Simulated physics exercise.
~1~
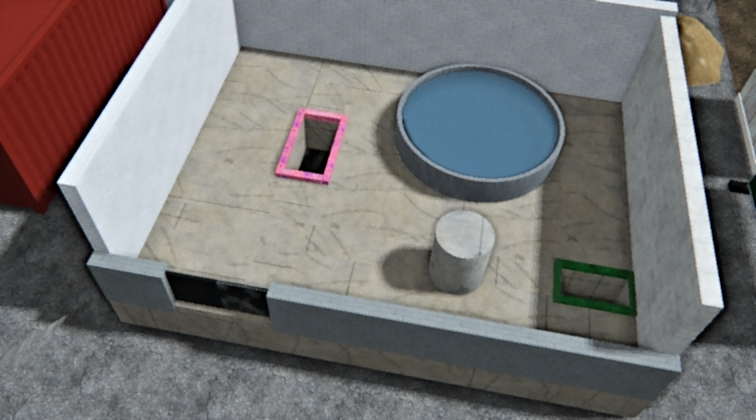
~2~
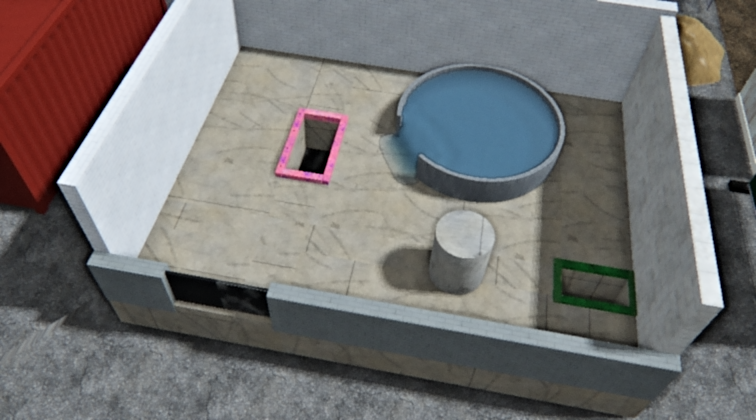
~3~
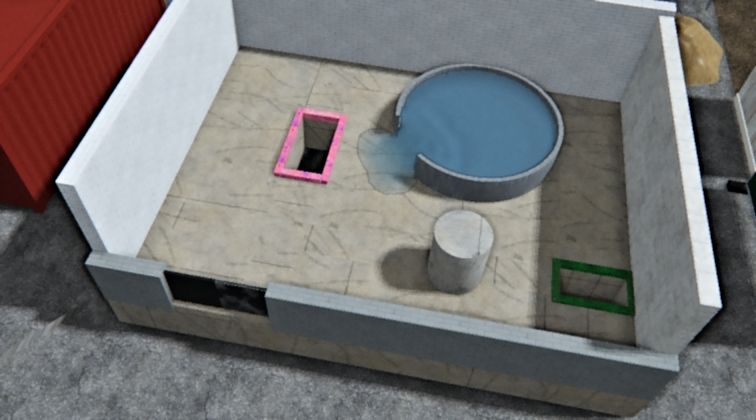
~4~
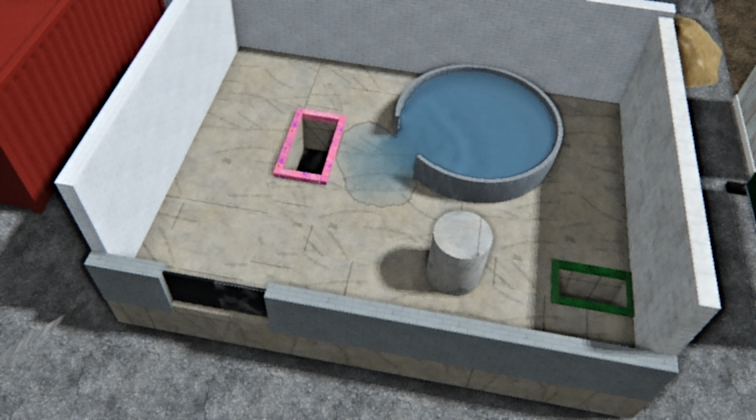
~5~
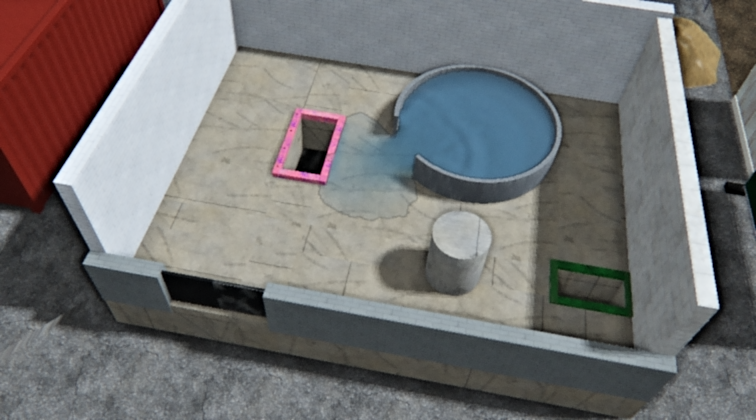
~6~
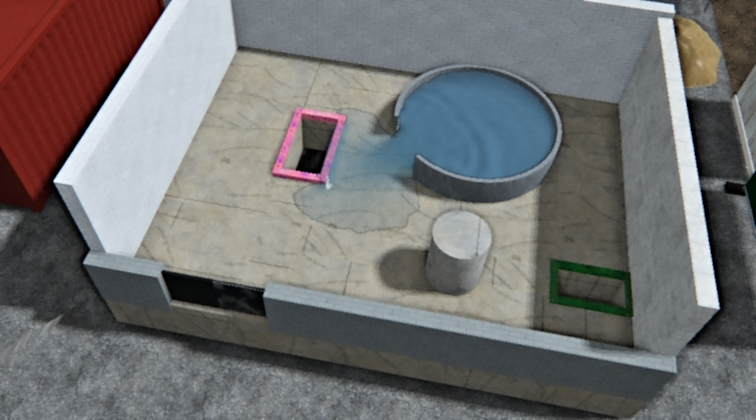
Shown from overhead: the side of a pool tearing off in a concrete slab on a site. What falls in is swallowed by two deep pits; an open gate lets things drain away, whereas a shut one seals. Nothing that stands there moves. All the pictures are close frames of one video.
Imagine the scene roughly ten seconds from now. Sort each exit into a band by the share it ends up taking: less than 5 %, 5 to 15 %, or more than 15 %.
Bands: Gate: Less than 5 %; pink pit: More than 15 %; green pit: Less than 5 %.
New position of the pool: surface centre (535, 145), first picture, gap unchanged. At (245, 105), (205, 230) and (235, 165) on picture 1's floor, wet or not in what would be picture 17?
Well, first one stays dry, second one got wet, third one stays dry.
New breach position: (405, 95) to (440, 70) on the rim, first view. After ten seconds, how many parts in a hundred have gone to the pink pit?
Roughly 0 per cent goes to the pink pit.
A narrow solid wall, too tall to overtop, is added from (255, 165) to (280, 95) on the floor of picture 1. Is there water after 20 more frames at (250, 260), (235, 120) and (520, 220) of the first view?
Point by point: First swamped, next spared, last spared.
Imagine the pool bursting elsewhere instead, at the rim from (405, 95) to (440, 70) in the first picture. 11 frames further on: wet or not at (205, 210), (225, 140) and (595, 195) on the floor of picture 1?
Listed in order, they come out without a puddle, without a puddle and without a puddle.
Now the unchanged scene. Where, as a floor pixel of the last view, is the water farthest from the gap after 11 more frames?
My guess is roughly (146, 285).
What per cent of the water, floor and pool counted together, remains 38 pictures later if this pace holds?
About 84 per cent.
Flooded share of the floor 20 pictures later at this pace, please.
Around 35 percent.
A moment on, water covers 15 % of the floor; the gate 0 %, the pink pit 2 %, the green pit 0 %.
Next, water covers 30 % of the floor; the gate 0 %, the pink pit 6 %, the green pit 0 %.
Then, water covers 35 % of the floor; the gate 0 %, the pink pit 11 %, the green pit 0 %.
Later, water covers 60 % of the floor; the gate 0 %, the pink pit 15 %, the green pit 0 %.
In the end, water covers 75 % of the floor; the gate 0 %, the pink pit 17 %, the green pit 0 %.
